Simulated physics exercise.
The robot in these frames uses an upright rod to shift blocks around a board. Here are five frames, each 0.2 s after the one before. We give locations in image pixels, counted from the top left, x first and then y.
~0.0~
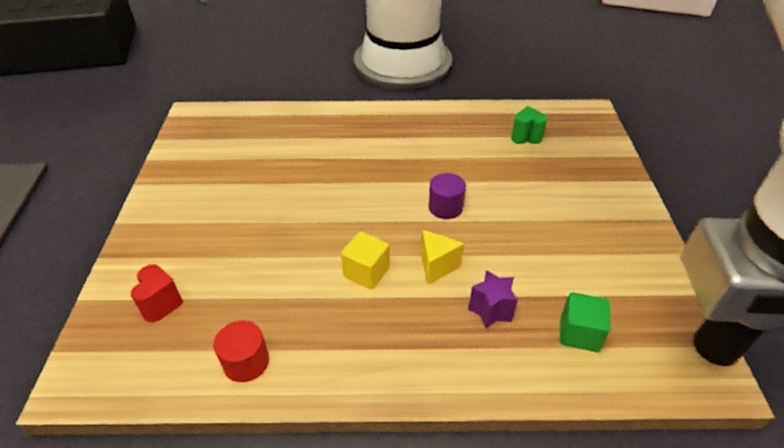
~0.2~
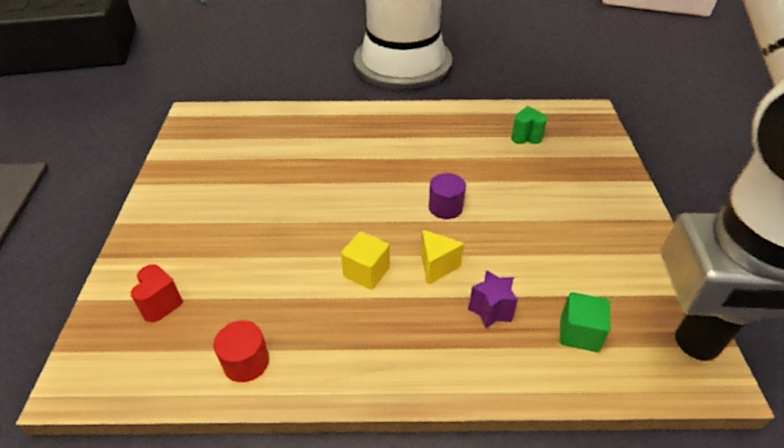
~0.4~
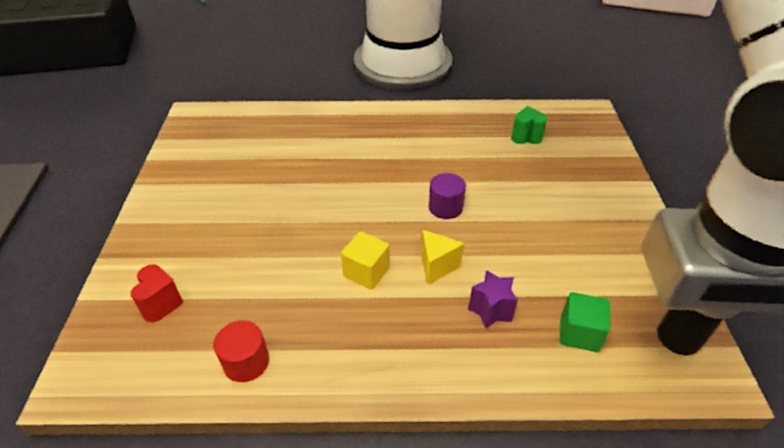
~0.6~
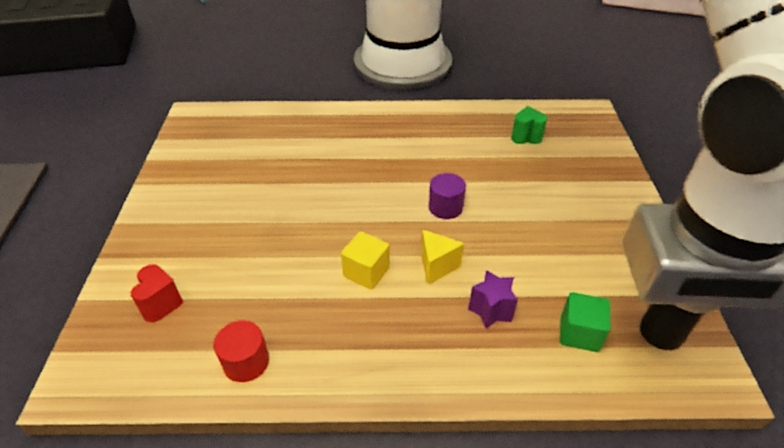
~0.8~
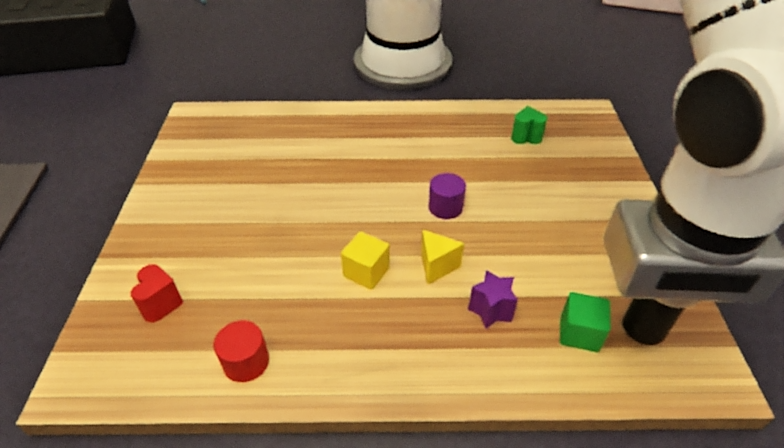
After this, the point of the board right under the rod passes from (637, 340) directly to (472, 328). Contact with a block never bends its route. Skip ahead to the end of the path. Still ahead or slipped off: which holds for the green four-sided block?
My prediction: In front.
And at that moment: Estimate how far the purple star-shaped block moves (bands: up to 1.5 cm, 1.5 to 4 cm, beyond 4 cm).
Result: Over 4 cm.
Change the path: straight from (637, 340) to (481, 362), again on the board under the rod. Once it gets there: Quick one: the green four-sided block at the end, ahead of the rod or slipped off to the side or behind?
Beside or behind, I predict.
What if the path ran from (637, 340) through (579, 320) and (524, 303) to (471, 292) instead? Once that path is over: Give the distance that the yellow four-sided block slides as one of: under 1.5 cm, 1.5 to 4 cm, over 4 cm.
It slides not even 1.5 cm.
What follows on the original path. One third of the way, rod (586, 324); green four-sided block (547, 307).
Two thirds of the way, rod (530, 320); purple star-shaped block (464, 278), turned 50° clockwise; green four-sided block (491, 305).
At the end, rod (475, 316); yellow triangle still; purple star-shaped block (446, 270), turned 95° clockwise; green four-sided block (435, 302).
